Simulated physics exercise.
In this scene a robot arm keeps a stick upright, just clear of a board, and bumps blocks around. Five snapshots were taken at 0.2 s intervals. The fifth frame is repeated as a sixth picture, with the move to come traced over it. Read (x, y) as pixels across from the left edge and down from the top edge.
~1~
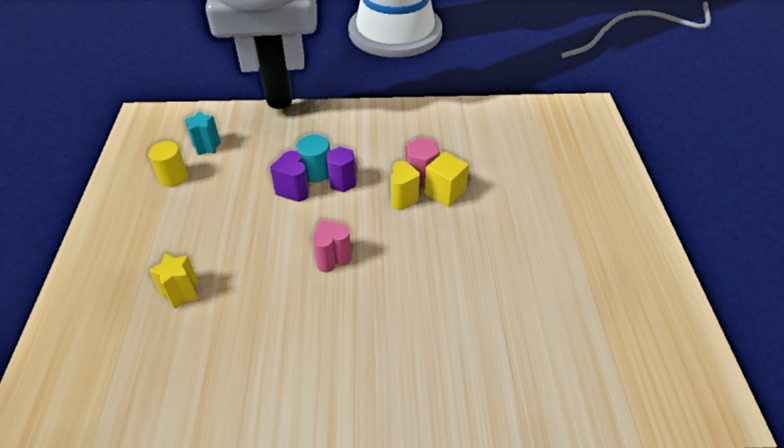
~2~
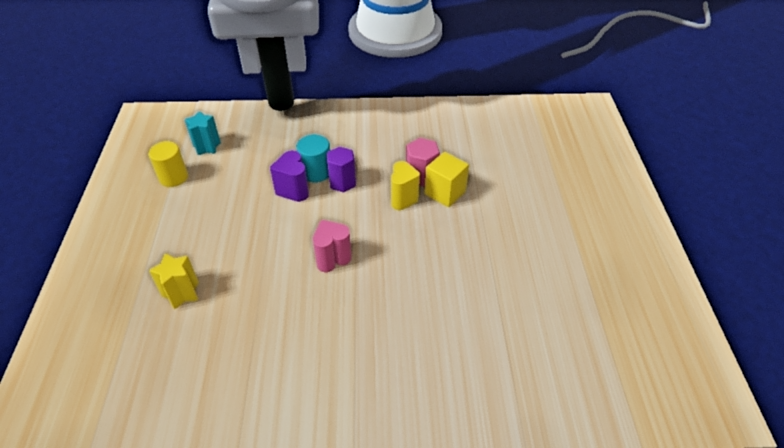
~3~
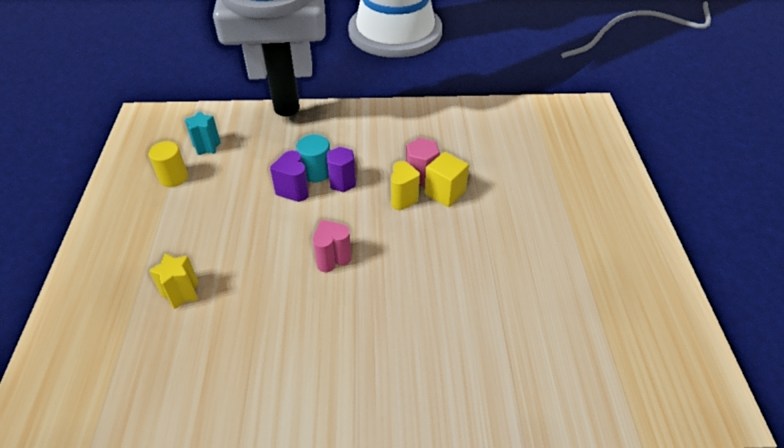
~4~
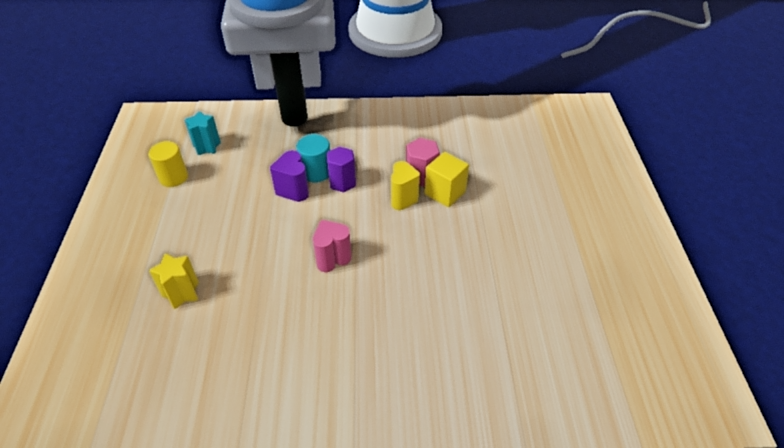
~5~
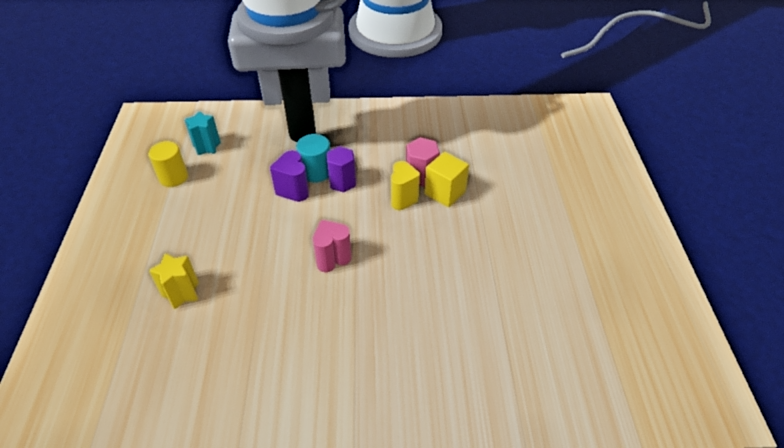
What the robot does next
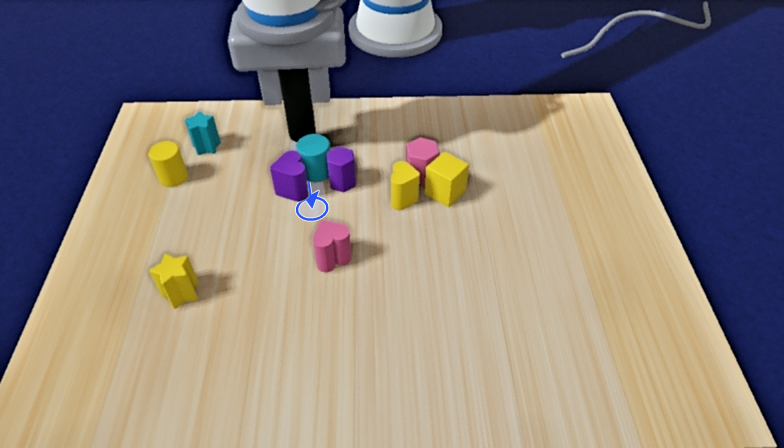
A robot arm's black stick moves slowly toward the turquoise and purple blocks, which stay still.
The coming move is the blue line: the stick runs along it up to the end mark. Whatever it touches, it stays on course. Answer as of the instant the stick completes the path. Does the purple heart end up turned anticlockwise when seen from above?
I'd say no.
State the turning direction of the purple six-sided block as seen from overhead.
That block twists counter-clockwise.
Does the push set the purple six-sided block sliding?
In short: Yes.
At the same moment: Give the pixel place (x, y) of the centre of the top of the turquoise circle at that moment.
(339, 190)
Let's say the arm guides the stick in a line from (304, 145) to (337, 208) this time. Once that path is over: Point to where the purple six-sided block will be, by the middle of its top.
My prediction: (358, 165).
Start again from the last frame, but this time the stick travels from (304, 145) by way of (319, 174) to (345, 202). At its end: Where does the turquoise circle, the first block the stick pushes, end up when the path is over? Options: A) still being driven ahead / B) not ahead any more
A: Still being driven ahead.
The drawn path runs from (304, 145) to (312, 208).
The first path, step by step. One third of the way, stick (305, 156); turquoise circle (317, 156); purple six-sided block (348, 160), turned 25° anticlockwise.
Two thirds of the way, stick (308, 177); purple heart (281, 178), turned 30° clockwise; turquoise circle (327, 175); purple six-sided block (355, 163), turned 70° anticlockwise.
At the end, stick (311, 199); purple heart (274, 190), turned 85° clockwise; turquoise circle (339, 190); pink heart not moved; purple six-sided block (355, 163), turned 70° anticlockwise.
